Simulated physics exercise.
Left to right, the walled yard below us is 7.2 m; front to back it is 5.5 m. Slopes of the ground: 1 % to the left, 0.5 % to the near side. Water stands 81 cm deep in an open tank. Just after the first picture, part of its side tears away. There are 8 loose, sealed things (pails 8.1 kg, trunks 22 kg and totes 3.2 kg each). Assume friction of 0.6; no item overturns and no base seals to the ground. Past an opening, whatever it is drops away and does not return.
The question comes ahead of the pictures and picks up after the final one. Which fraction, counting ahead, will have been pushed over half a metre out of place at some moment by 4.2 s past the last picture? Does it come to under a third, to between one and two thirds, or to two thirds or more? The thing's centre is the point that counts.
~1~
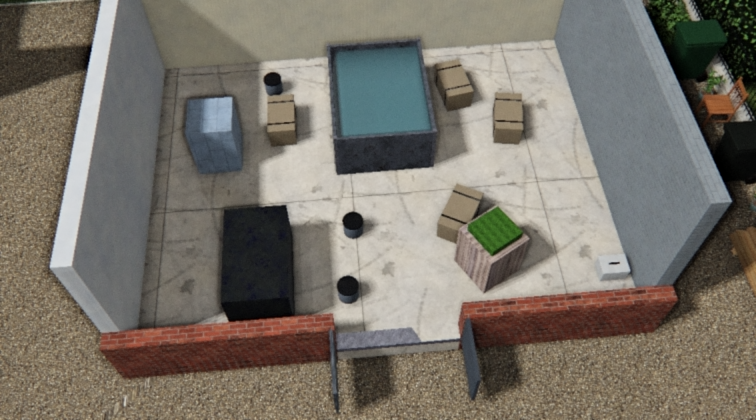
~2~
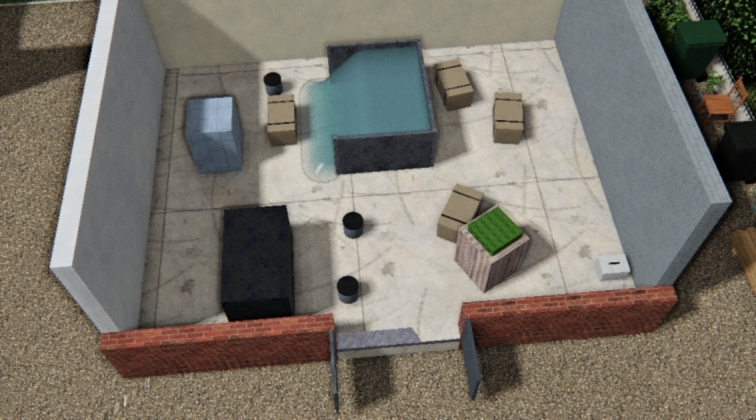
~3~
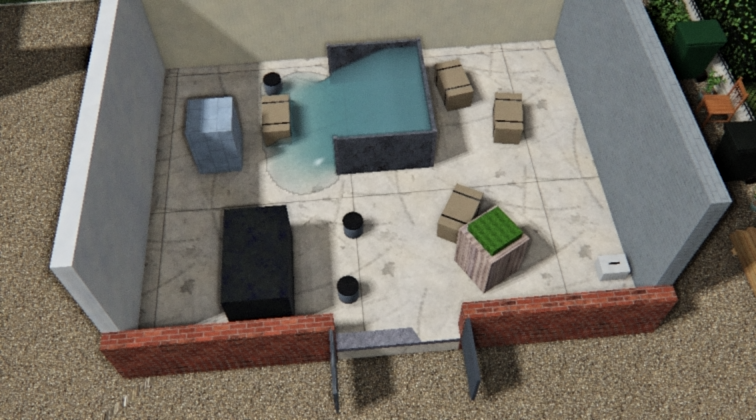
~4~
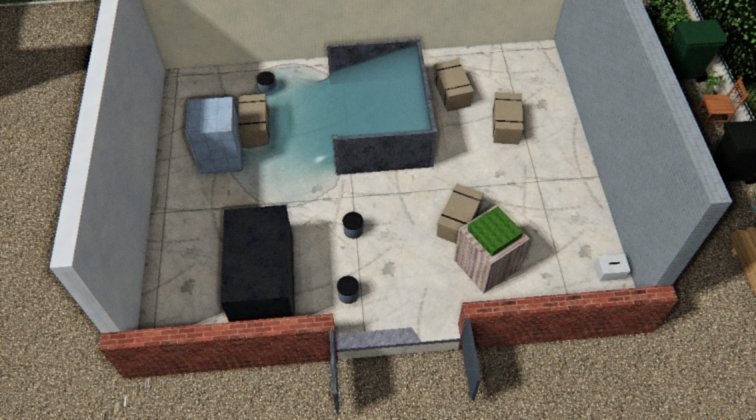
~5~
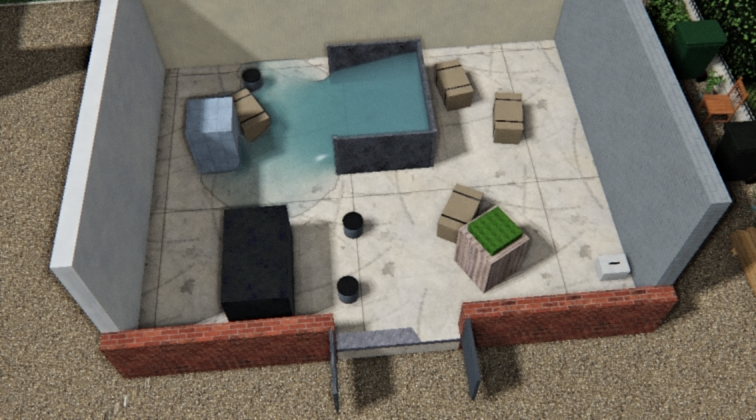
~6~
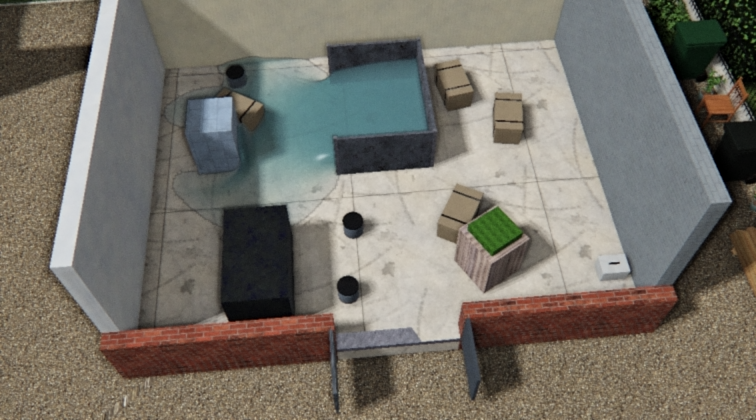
Share: Low band, below a third.
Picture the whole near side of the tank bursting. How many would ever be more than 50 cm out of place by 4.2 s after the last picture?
That gives 4 of them.
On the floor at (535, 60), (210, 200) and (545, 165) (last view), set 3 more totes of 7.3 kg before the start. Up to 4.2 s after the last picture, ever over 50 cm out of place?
Order as given: Stays inside it, goes farther, stays inside it.
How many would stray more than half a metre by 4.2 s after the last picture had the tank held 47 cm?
2.
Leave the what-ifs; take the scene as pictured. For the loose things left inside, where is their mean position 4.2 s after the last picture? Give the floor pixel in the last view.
The average lands around (392, 203).
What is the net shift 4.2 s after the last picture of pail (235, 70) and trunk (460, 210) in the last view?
The first is off by 150 cm, the second by 0 cm.
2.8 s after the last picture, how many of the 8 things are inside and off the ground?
Of them, 2.
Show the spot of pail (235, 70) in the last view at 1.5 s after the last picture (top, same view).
Around (177, 55).
Then, 0.4 s after the last picture 2 of 8 are over 50 cm from their spots; 1 afloat.
Then, 1.5 s after the last picture 2 of 8 are over 50 cm from their spots; 2 afloat.
Then, 2.8 s after the last picture 2 of 8 are over 50 cm from their spots; 2 afloat.
Then, 4.2 s after the last picture 2 of 8 are over 50 cm from their spots, and 2 have been at some point; 2 afloat.
